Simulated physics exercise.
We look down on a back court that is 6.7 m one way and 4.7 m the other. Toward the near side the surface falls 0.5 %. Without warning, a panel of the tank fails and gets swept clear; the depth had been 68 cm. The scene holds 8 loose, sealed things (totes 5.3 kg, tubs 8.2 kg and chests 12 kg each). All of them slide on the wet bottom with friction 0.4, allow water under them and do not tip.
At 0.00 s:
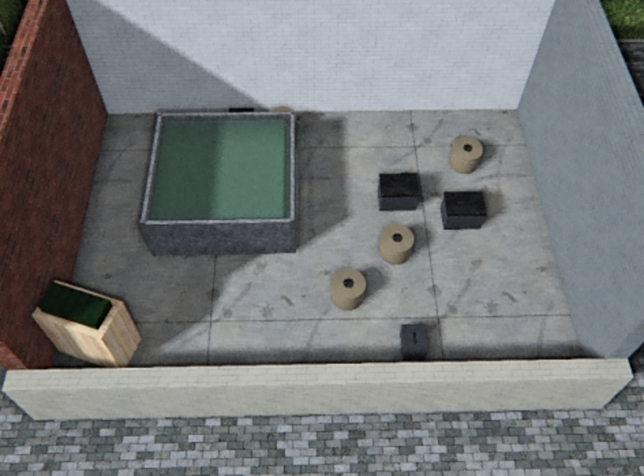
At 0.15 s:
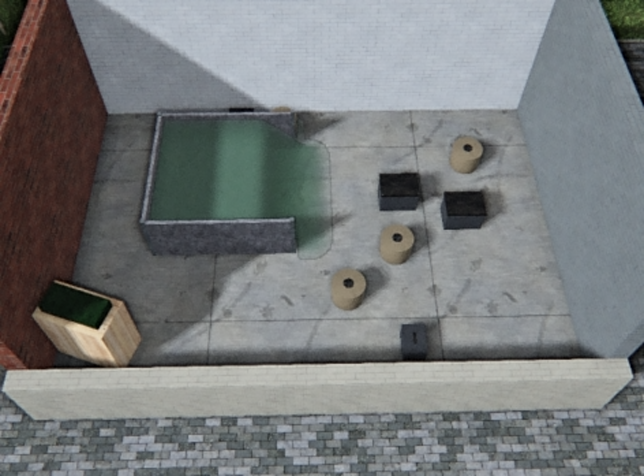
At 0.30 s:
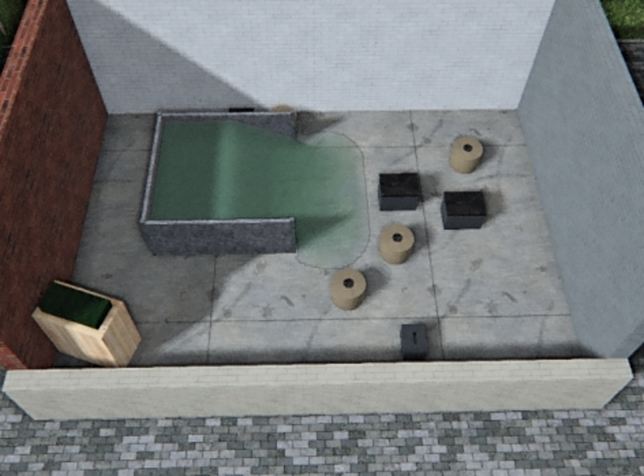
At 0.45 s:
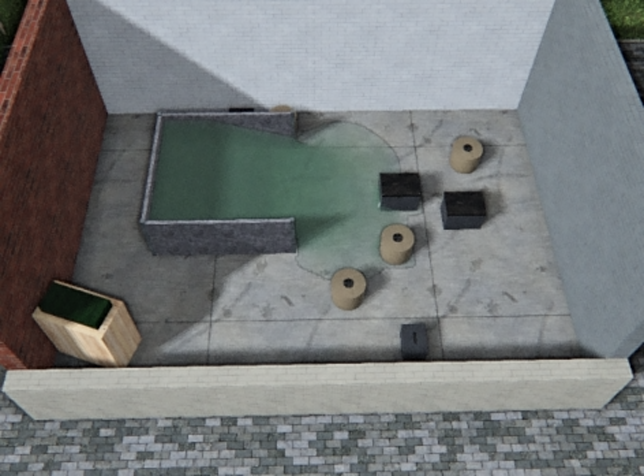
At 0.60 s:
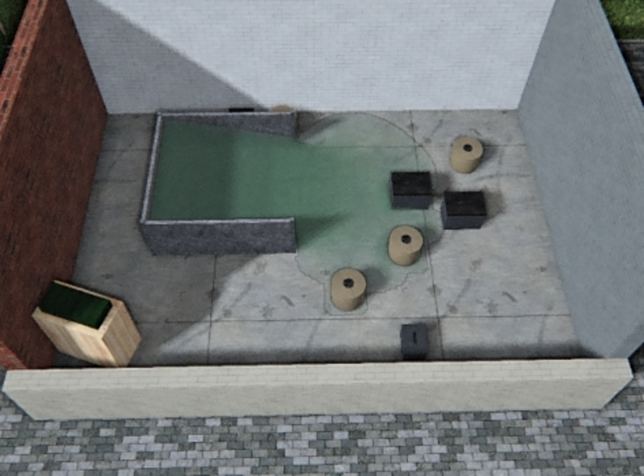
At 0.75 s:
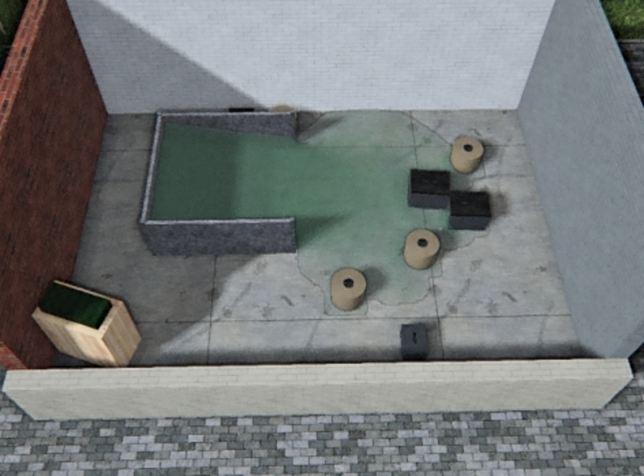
In a walled back court, the right side of a square tank of green water opens and the water spreads rightward across the concrete among tubs and dark chests, pushing one chest and one tub noticeably to the right.
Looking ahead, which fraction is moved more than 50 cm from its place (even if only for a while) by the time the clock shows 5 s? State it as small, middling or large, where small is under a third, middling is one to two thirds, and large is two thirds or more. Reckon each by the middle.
Large.
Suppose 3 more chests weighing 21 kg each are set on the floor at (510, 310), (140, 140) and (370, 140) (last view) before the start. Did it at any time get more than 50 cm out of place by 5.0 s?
First exceeds it, second falls shy, third exceeds it.
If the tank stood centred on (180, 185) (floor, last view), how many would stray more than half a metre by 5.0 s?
Count: 7.
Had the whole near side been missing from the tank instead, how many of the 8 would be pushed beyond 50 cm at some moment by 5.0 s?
The count would be 4.
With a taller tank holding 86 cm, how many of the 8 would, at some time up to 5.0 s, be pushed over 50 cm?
The answer would then be 8.
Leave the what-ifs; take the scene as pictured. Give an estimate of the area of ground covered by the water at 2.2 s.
19 m2.
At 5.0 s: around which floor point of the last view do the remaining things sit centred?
Near (339, 233).
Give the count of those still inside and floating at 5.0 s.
My tally comes to 4.
After 1.1 s 4 of 8 are over 50 cm from their spots; 1 afloat.
After 2.2 s 4 of 8 are over 50 cm from their spots; 4 afloat.
After 3.5 s 3 of 8 are over 50 cm from their spots; 4 afloat.
After 5.0 s 6 of 8 are over 50 cm from their spots, and 6 have been at some point; 4 afloat.
